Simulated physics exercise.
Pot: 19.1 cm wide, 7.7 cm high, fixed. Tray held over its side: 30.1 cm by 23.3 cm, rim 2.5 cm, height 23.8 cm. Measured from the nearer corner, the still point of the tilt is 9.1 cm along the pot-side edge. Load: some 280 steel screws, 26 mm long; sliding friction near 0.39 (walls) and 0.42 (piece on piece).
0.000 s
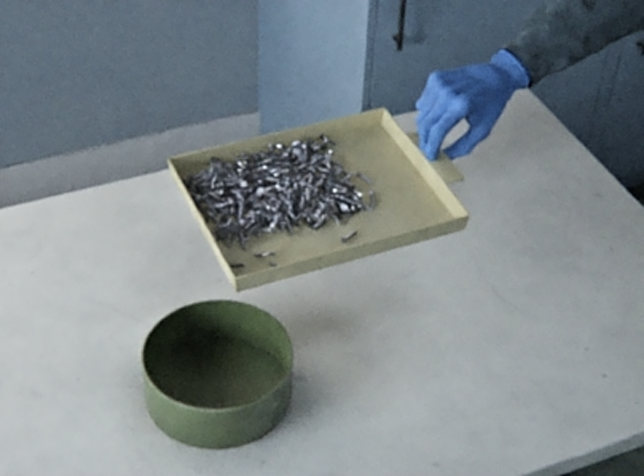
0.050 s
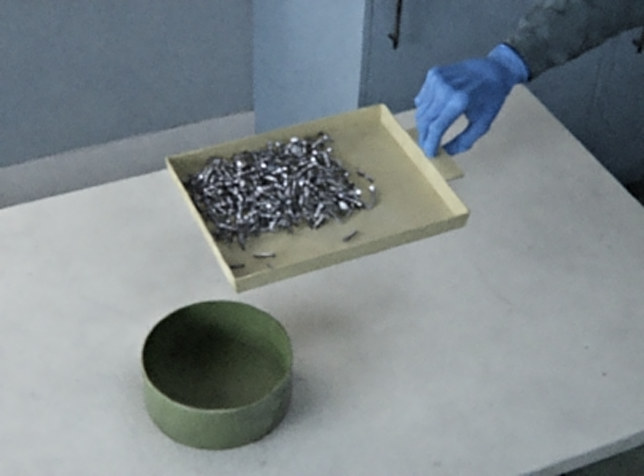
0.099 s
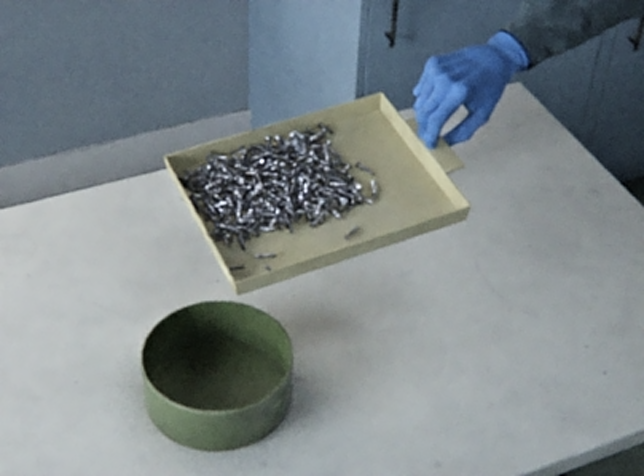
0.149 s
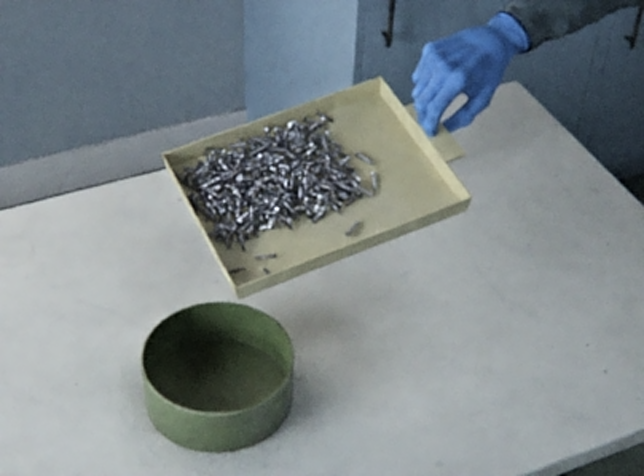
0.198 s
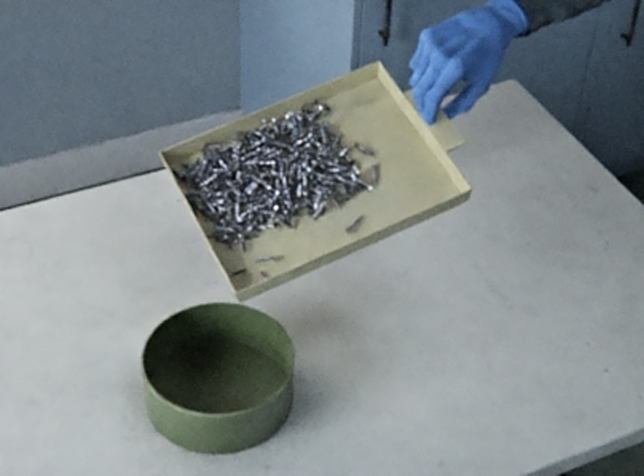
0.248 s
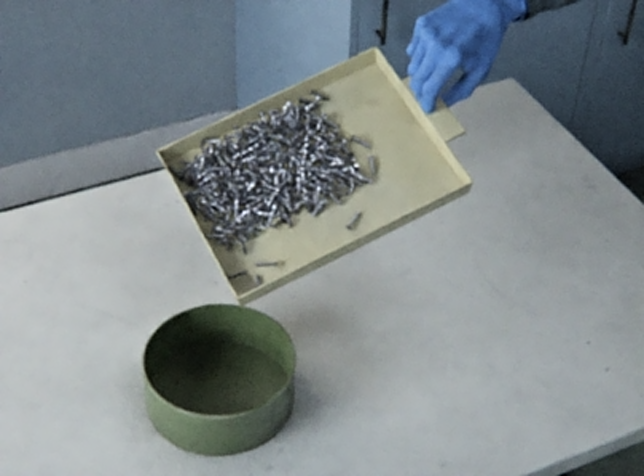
Above a pale tabletop, a blue-gloved hand held a cream tray of small shiny metal pieces near a round green pot, then gradually raised its far side, tilting it while the pieces stayed bunched together.
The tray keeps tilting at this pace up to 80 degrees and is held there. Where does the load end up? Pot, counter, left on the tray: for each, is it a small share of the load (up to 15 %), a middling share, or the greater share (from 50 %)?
Pot: The greater share, counter: A middling share, tray: A small share.
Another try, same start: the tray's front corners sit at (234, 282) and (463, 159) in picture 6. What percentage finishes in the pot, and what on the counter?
Split: Pot = 30, counter = 45.
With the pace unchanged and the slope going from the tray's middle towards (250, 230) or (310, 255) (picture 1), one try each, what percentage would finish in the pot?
40 and 55 %.
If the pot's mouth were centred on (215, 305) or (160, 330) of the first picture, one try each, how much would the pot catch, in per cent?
The shares would be near 0 and 10 per cent respectively.
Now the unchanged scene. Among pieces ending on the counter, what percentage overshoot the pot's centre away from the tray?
Share past the middle: Roughly 80 percent.
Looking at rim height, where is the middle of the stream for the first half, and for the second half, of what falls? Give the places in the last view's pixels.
Near (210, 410) at first, near (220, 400) afterwards.
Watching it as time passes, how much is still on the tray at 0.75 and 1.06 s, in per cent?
About 90, 30.
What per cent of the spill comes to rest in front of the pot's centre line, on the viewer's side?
Roughly 100 per cent.
After 0.55 s, tilt 49 degrees; the tray holds 100 %, the pot 0 %.
Then, at 0.75 s, tilt 70 degrees; the tray holds 90 %, the pot 0 %.
After 1.06 s, tilt 80 degrees; the tray holds 30 %, the pot 35 %.
By 2.5 s all is still; pot 70 %, counter 25 %, tray 5 %.
